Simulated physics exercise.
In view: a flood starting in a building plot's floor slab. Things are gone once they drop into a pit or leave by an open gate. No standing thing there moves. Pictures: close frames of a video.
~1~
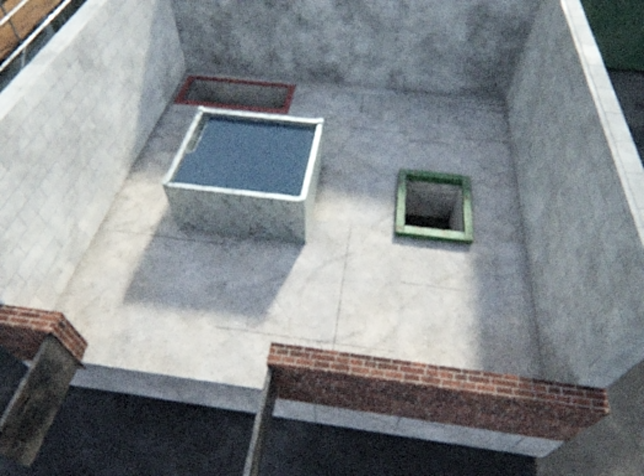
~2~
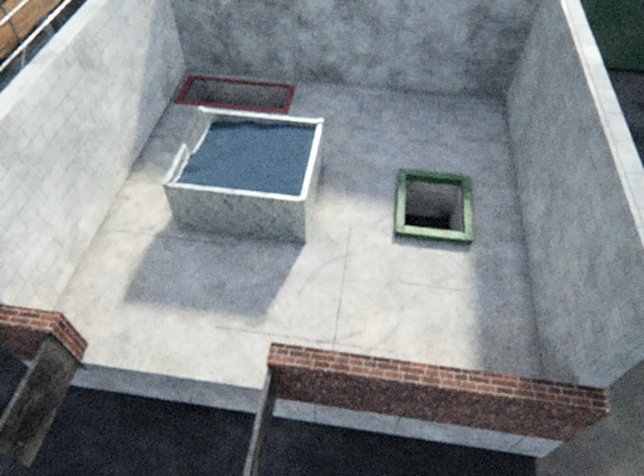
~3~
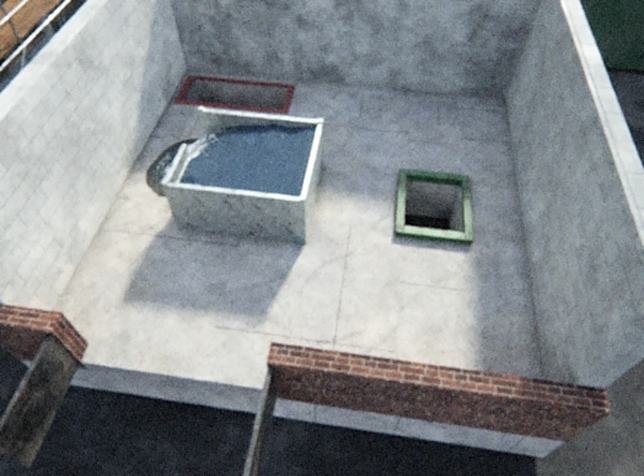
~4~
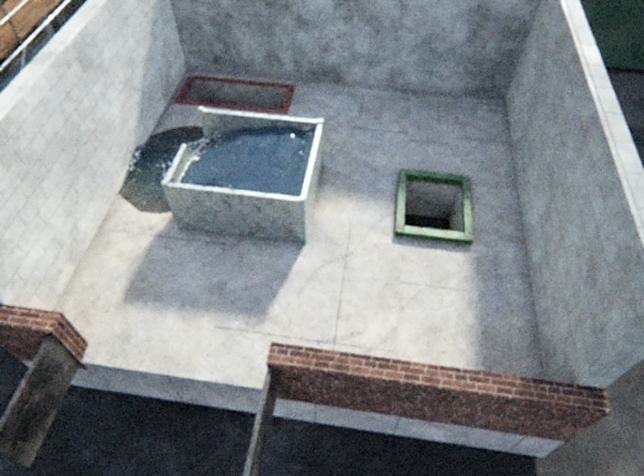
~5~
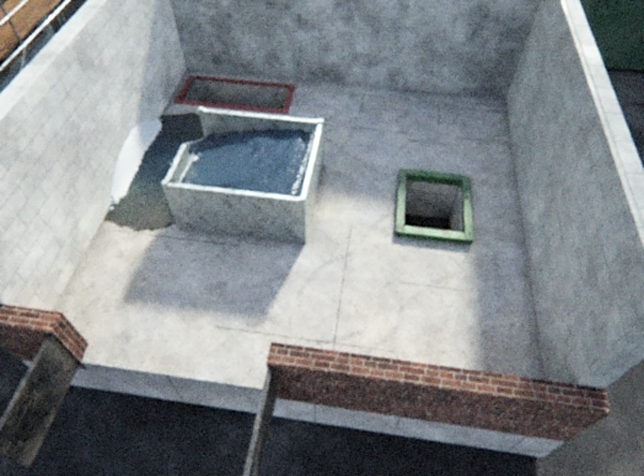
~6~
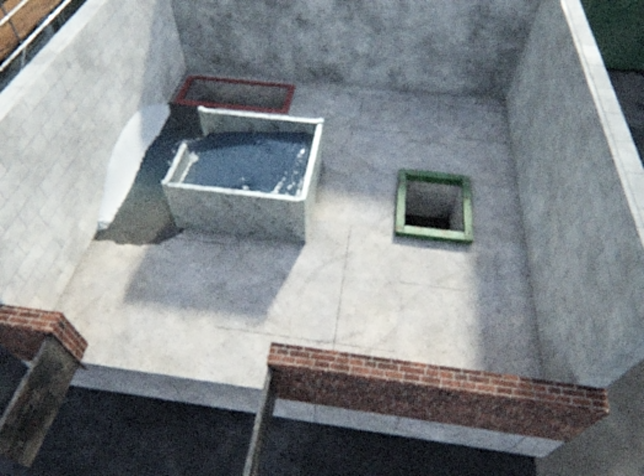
At first, dark blue water lies still in an open, pale tank on a walled concrete floor, near a red-rimmed pit and a green-rimmed one. The water then tilts and pours out through the tank's left side, spreading across the floor to the left wall and along its foot.
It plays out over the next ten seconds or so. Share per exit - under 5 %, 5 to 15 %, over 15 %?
My prediction: The gate will likely win a major part beyond fifteen per cent; the green pit will likely win a minor part below five per cent; the red pit will likely win a major part beyond fifteen per cent.
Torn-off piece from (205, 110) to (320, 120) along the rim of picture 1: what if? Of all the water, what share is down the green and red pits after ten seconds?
Green about 0 %, red about 60 %.
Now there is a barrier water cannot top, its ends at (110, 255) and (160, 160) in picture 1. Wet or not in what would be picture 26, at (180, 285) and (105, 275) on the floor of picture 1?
Swamped, then swamped.
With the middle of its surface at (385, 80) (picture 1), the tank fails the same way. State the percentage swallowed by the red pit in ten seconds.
Estimate for the red pit - some 70 in a hundred.
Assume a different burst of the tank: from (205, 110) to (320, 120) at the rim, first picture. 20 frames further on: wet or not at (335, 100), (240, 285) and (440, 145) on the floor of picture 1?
Point 1: Inundated; point 2: Unwetted; point 3: Inundated.
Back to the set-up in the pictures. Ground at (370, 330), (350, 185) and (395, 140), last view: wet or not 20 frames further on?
In that order: Dry, free of water, dry.
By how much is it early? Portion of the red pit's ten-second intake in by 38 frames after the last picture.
Close to 80 percent.
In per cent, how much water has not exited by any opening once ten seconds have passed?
Some 30 per cent has not gone.
A moment on, water covers 15 % of the floor; the gate 0 %, the green pit 0 %, the red pit 3 %.
Next, water covers 25 % of the floor; the gate 1 %, the green pit 0 %, the red pit 12 %.
Then, water covers 30 % of the floor; the gate 9 %, the green pit 0 %, the red pit 24 %.
Later, water covers 35 % of the floor; the gate 19 %, the green pit 0 %, the red pit 35 %.
In the end, water covers 40 % of the floor; the gate 26 %, the green pit 0 %, the red pit 43 %.
